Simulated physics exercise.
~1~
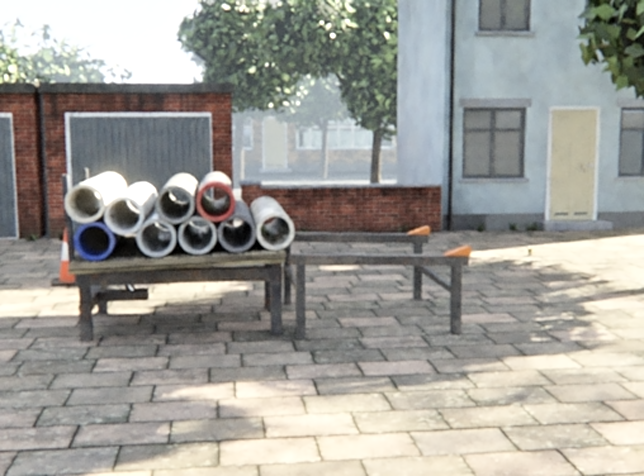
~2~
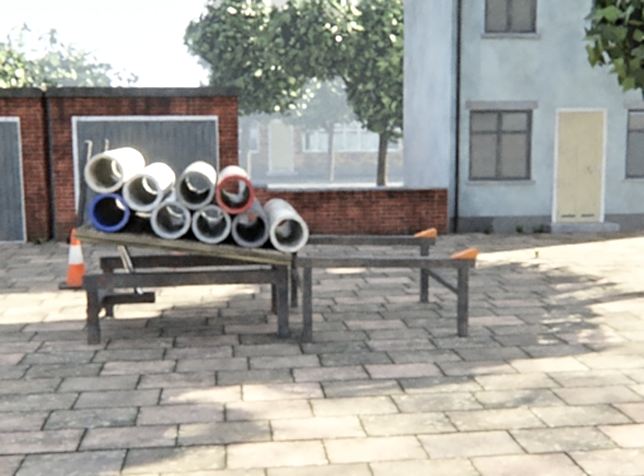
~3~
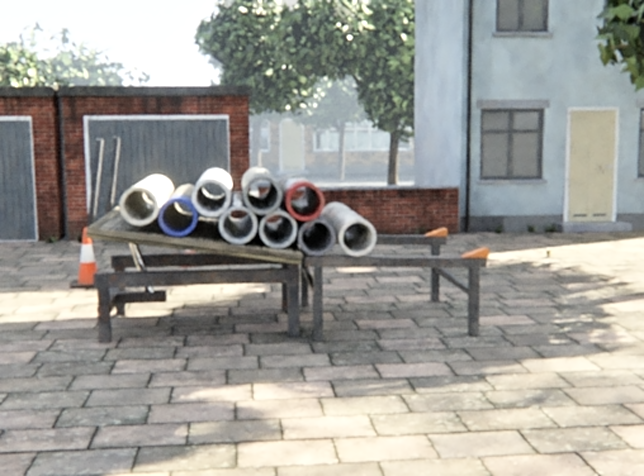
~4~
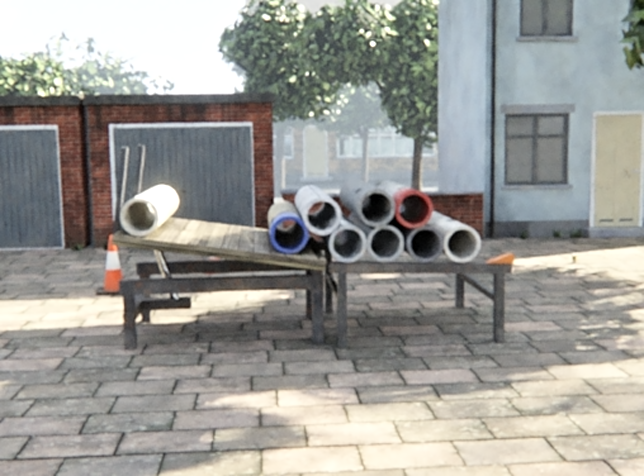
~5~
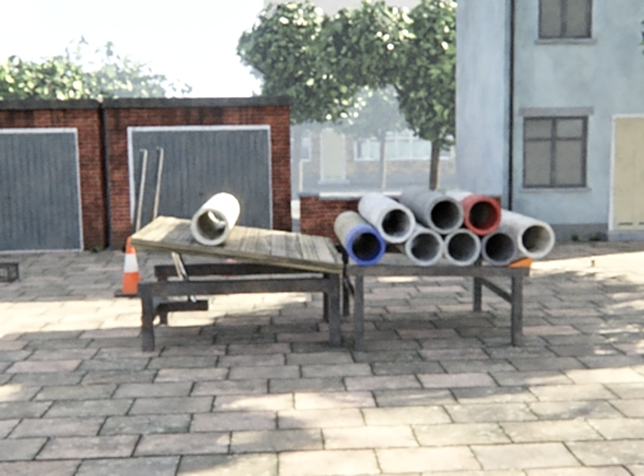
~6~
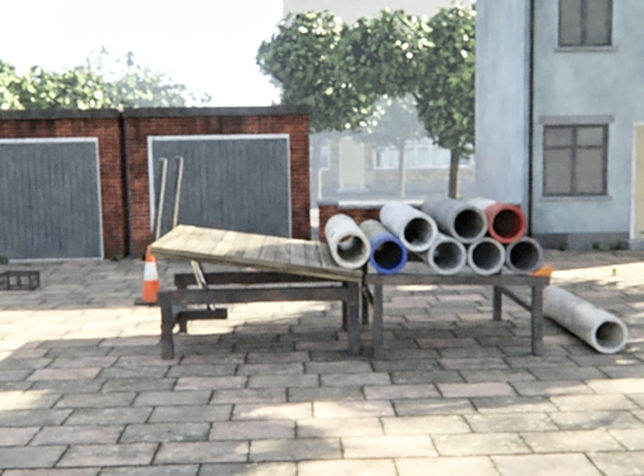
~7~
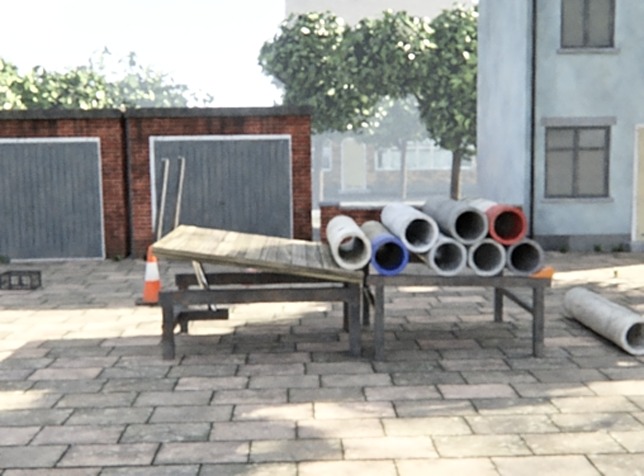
The clip shows a wooden deck tilting right and sending stacked concrete pipes rolling onto an adjoining rack, one trailing behind the others. One pipe drops off the far end onto the paving, while the red-ended pipe rests atop the others and the blue-ended one stays below.
